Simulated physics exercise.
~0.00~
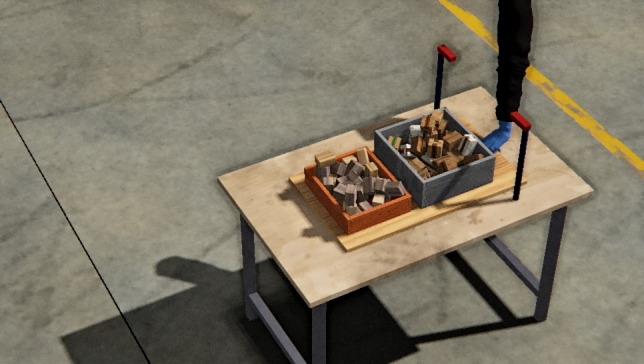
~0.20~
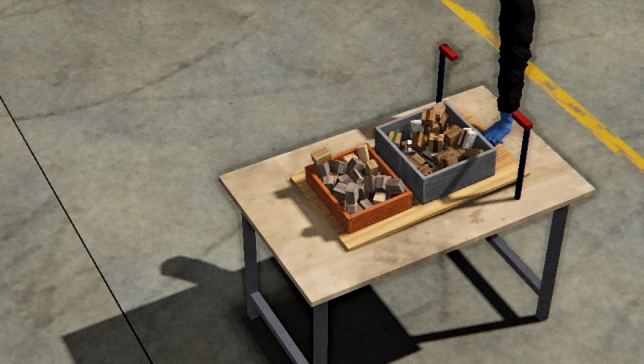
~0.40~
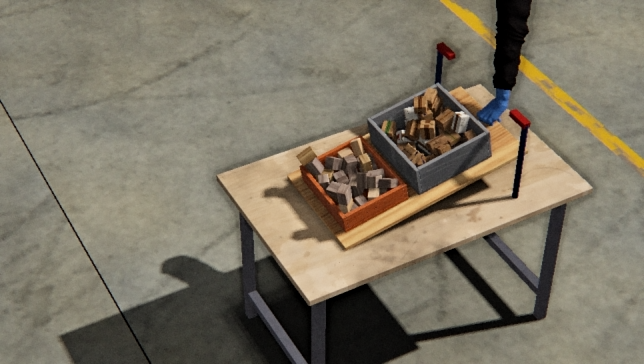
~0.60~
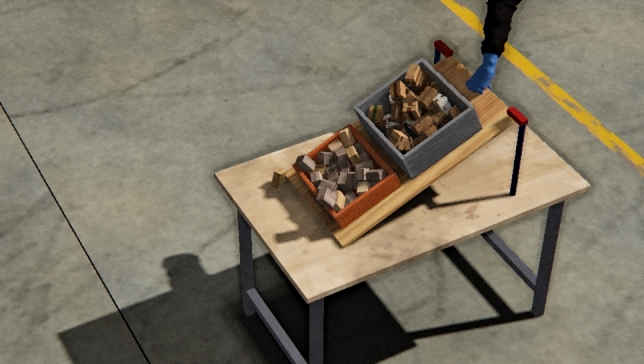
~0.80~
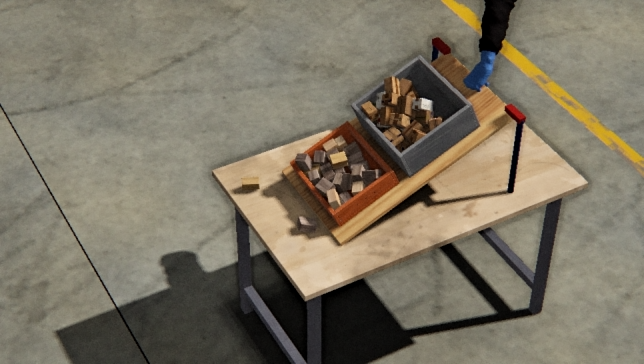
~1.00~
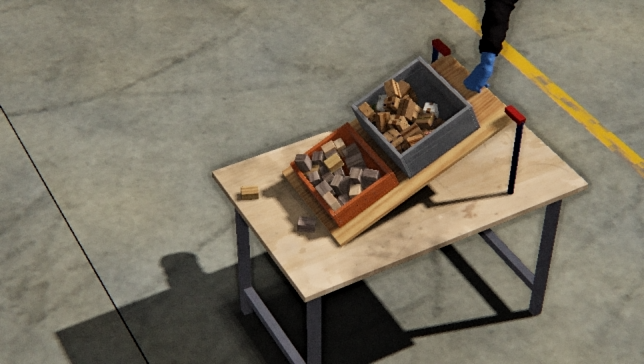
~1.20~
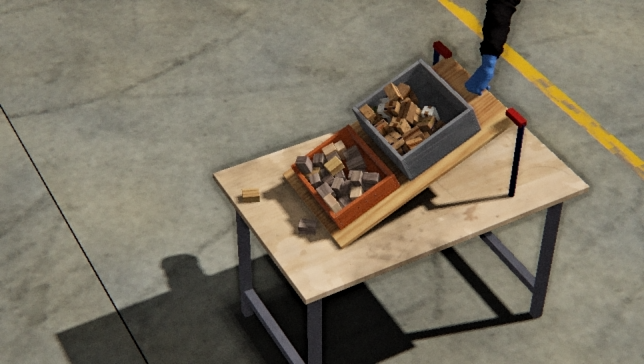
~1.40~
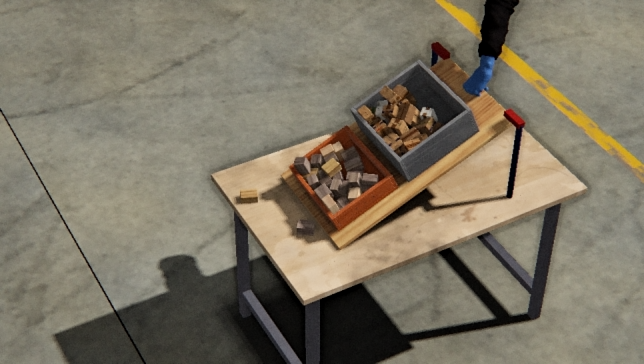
A gloved hand tilts a board holding two crates, and two blocks spill from the orange one.
